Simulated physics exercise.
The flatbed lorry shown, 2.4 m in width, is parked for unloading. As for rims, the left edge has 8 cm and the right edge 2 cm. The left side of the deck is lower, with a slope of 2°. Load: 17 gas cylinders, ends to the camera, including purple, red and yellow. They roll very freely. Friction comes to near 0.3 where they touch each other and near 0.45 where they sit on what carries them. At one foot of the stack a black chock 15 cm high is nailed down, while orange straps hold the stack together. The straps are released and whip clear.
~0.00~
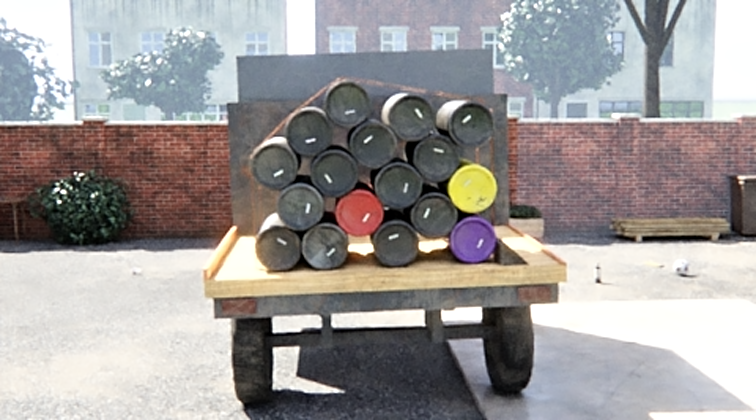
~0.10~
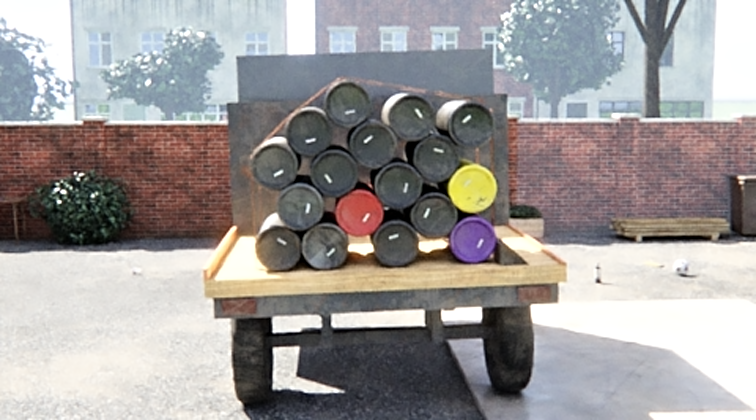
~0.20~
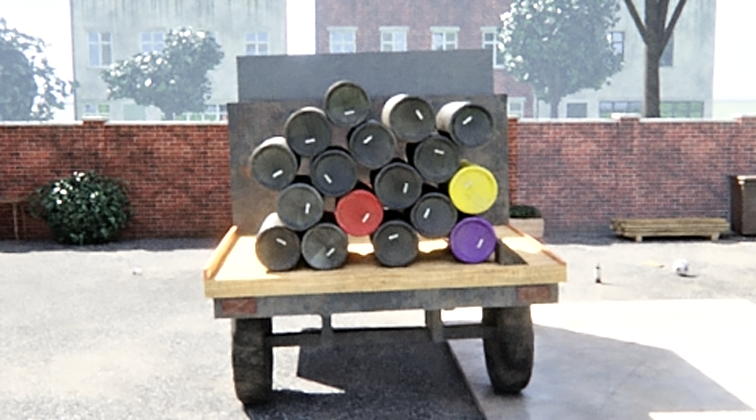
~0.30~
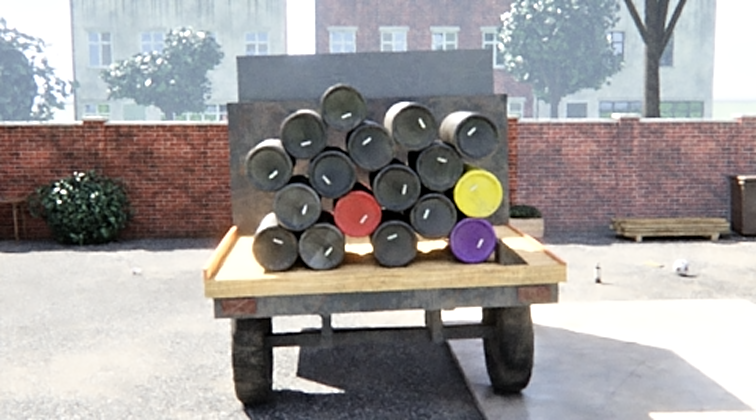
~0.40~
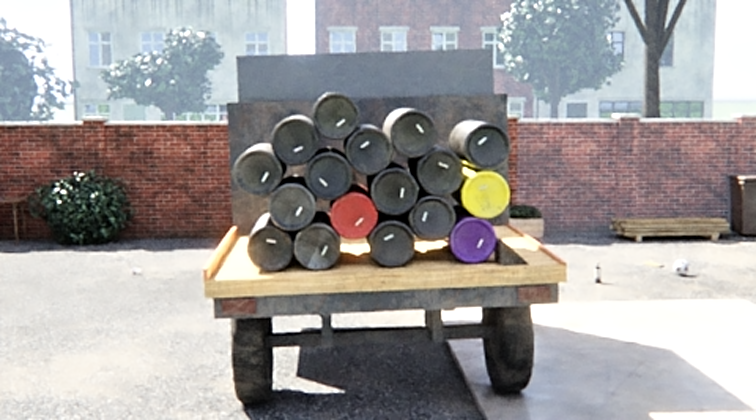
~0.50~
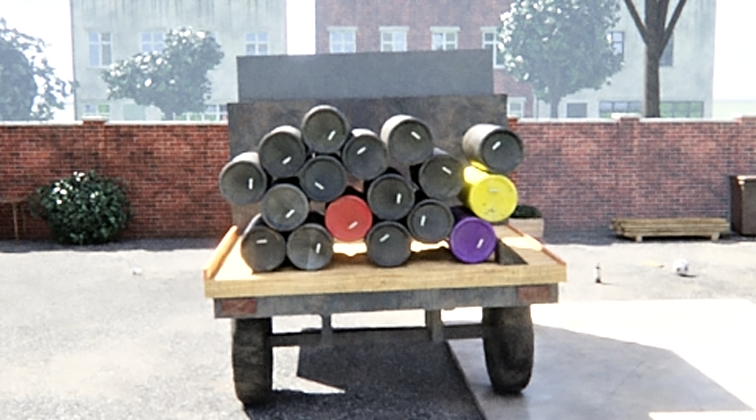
A stack of dark cylinders, with a red one low in the middle, a yellow one at right and a purple one below it, lies ends-on across a flatbed lorry's wooden deck. The lorry stands before a brick wall, seen from behind by a still camera. The straps disappear, then the stack spreads, most cylinders shifting left, the upper right ones edging right, purple barely moving.
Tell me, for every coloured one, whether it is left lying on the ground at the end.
The purple is not. The red is not. The yellow is left on the ground.
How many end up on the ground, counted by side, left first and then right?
2 left, 3 right.
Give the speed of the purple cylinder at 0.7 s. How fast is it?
Speed approx. 0.0 m/s.
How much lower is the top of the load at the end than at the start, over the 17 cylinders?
40 cm.
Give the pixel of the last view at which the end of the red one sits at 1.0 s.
Position: About (326, 247).
Then, 0.7 s in, purple is on the deck, 60 cm from the right edge; red is in the air, 90 cm from the left edge, rolling left; yellow is on the deck, 30 cm from the right edge, rolling right; 1 of 17 is off.
Then, 1.0 s in, red is on the deck, 80 cm from the left edge, rolling left; yellow is on the deck, 5 cm from the right edge, rolling right; still the same for purple; 2 of 17 are off.
Then, 1.2 s in, yellow is dropping off the right side; still the same for purple, red; 4 of 17 are off.
In the end (5.0 s), purple is on the deck, 60 cm from the right edge; red is on the deck, 85 cm from the left edge; yellow is on the ground to the right; 5 of 17 are off.
